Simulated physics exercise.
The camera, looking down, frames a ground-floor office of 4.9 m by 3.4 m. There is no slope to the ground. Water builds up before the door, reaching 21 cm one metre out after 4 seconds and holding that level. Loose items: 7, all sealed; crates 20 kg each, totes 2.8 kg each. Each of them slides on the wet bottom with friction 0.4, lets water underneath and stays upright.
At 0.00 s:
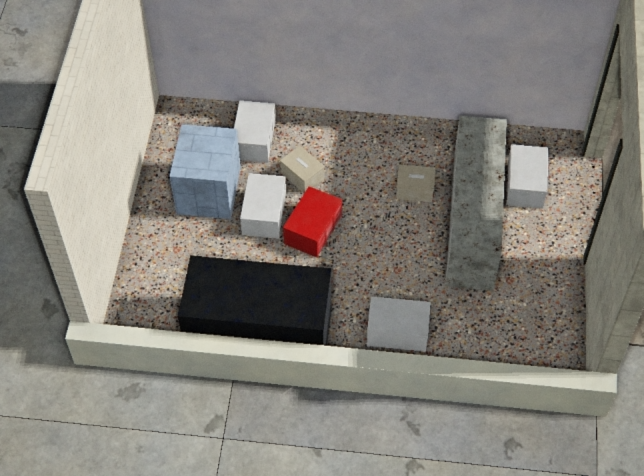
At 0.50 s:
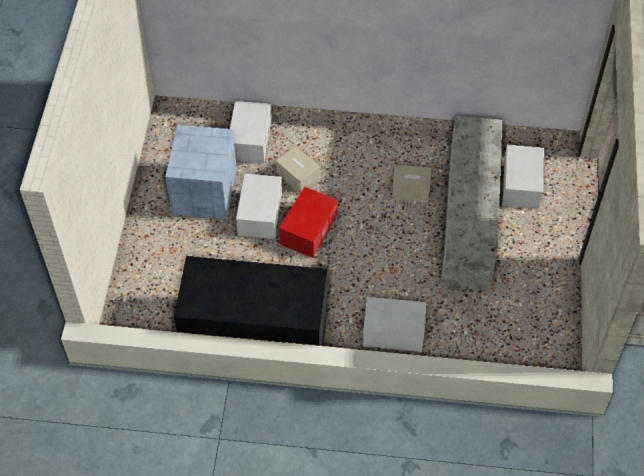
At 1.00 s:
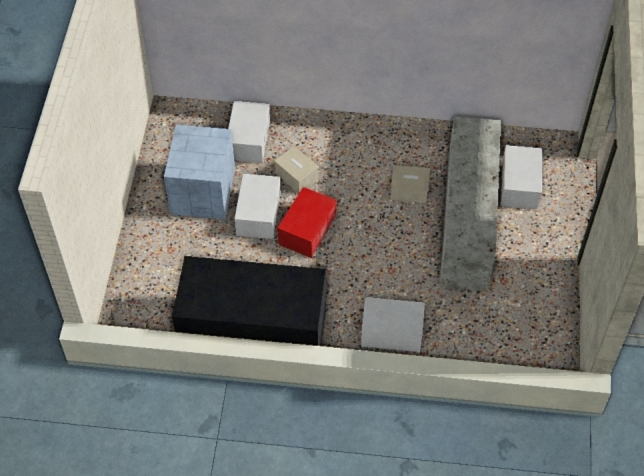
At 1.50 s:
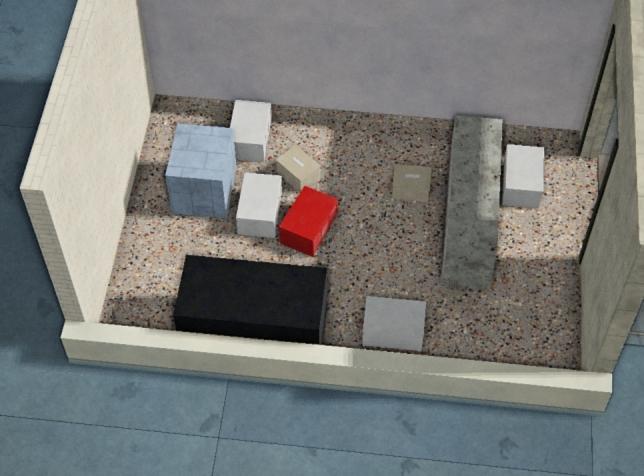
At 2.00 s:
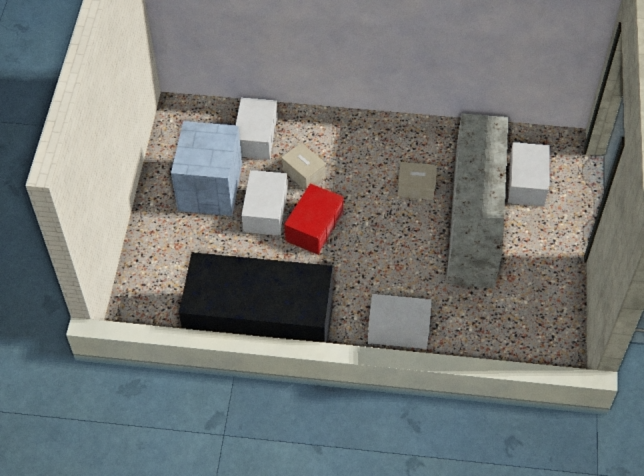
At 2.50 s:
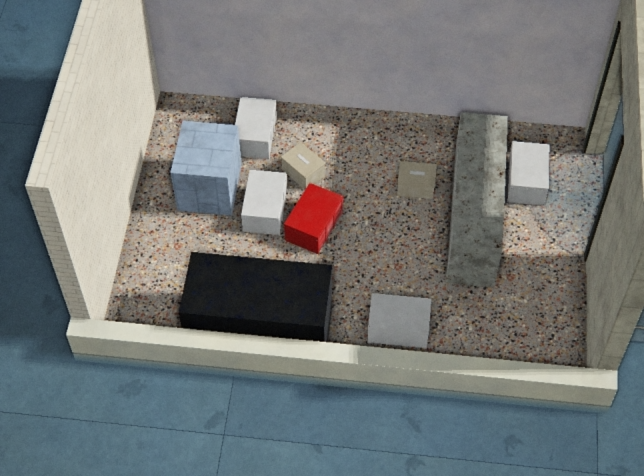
Water spreads across the ground outside and reaches the floor at right; the boxes stay still.
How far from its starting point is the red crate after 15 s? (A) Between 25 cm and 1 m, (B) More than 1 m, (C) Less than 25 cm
(A) Between 25 cm and 1 m.
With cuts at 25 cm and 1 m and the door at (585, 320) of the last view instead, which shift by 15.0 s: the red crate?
Then the red crate would have gone a long way.
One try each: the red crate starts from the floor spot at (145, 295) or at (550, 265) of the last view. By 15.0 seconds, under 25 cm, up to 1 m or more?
In turn: It creeps a little; it goes a long way.
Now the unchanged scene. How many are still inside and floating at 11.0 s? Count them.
The count is 4.
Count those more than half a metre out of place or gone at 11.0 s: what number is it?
4.
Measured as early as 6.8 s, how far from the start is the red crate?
It is about 0 cm out of place by then.
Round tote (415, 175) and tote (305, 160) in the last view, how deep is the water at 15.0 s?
I'd put it at 10 cm and 15 cm respectively.
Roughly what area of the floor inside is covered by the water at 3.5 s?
Around 1.5 m2 of it.
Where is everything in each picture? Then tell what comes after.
The red crate at (313, 213), on the bottom; 0.0 m2 under water; 0 of 7 have shifted, in the first frame.
The red crate at (309, 214) rests on the ground; 0.0 m2 under water; 0 of 7 have shifted, in the second frame.
The red crate at (307, 214), on the bottom; water covers 0.0 m2; 0 of 7 have shifted, in the third frame.
The red crate at (309, 213), on the bottom; 0.0 m2 under water; 0 of 7 have shifted, in the fourth frame.
The red crate at (314, 211), on the bottom; 0.0 m2 under water; 0 of 7 have shifted, in the fifth frame.
The red crate at (314, 210), on the bottom; 0.6 m2 under water; 0 of 7 have shifted, in the sixth frame.
After 3.5 s the red crate is near (314, 210), 0.0 m from its start, aground; 0 afloat.
After 6.8 s the red crate is near (314, 210), 0.0 m from its start, aground; 1 afloat.
After 11.0 s the red crate is near (289, 214), 0.3 m from its start, afloat; 4 afloat.
After 15.0 s the red crate is near (271, 253), 0.7 m from its start, afloat; 7 afloat.
